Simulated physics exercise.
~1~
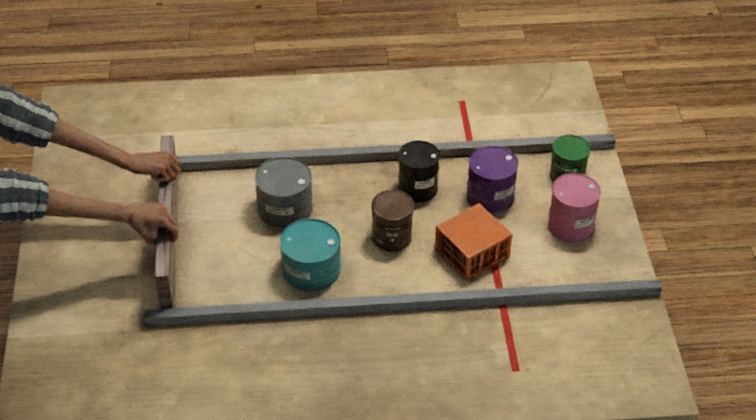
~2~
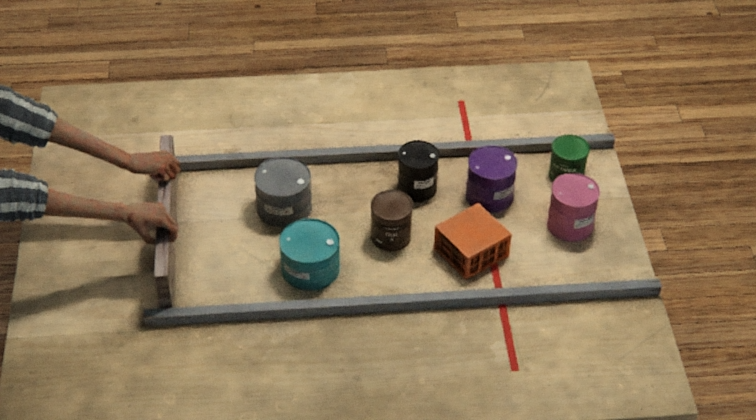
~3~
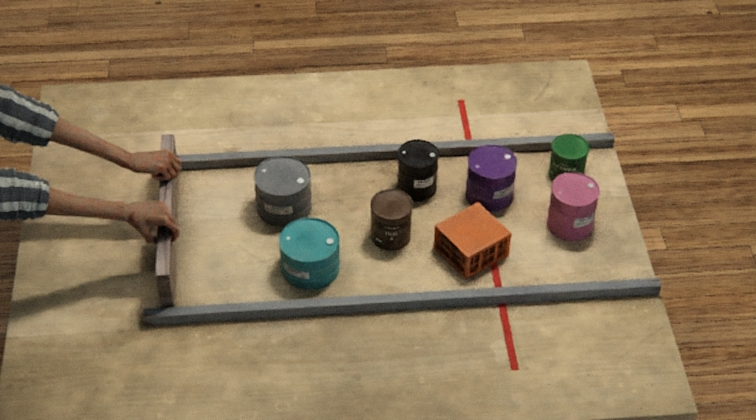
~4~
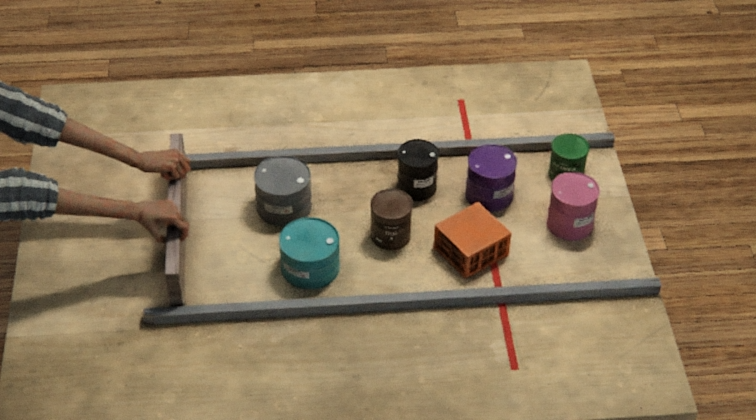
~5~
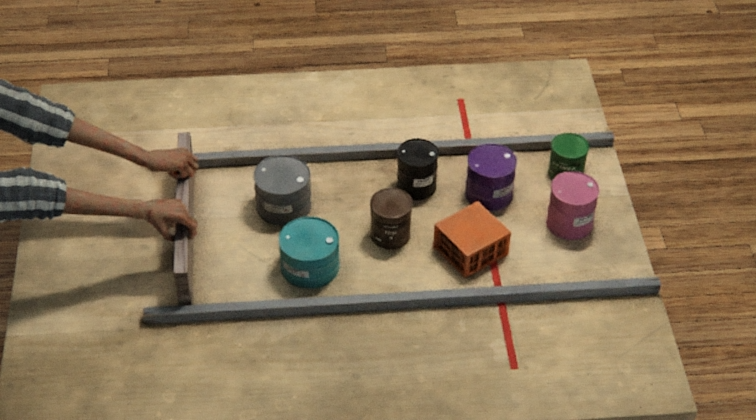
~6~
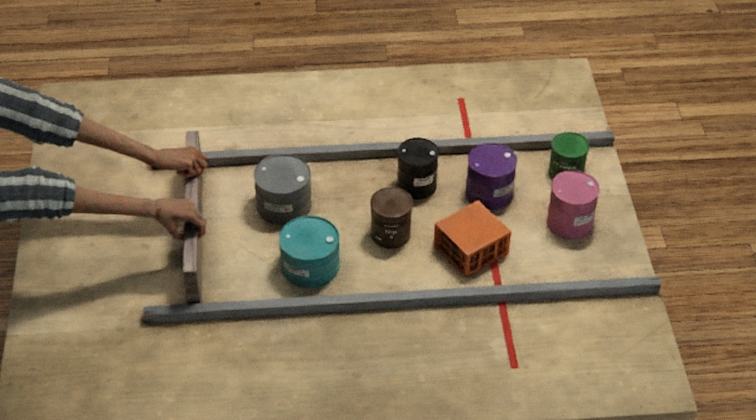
Two hands in striped sleeves hold a plank at the left end of a pale board on a wooden floor, seen from above at an angle. Between two grey battens stand grey and turquoise tubs, brown, black, purple, pink and green containers, and an orange crate by a red line. The hands first keep the plank almost still, then slide it slightly right, touching nothing, while the view stays fixed.
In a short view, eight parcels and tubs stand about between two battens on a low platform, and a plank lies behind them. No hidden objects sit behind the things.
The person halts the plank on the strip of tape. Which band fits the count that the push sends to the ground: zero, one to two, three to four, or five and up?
Looks to me like the count going over is not a single one.
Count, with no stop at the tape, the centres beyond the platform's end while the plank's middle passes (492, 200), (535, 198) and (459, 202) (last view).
That makes 0, 1, 0.
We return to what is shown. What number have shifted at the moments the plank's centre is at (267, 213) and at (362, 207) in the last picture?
At the first place 1, at the second 4.
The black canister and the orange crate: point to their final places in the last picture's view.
First (525, 147), then (583, 234).
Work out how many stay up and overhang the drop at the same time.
That adds up to 0.
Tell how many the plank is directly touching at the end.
2 in contact.
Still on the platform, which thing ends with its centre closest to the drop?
The pink canister is foremost.
A little later, none off yet; green pail at rest near (568, 159); pink canister at rest near (573, 205); purple canister at rest near (491, 176).
Next, none off yet; green pail at rest near (568, 159); pink canister at rest near (573, 205); purple canister moving near (493, 176).
When it is over, the number that fall off is zero.
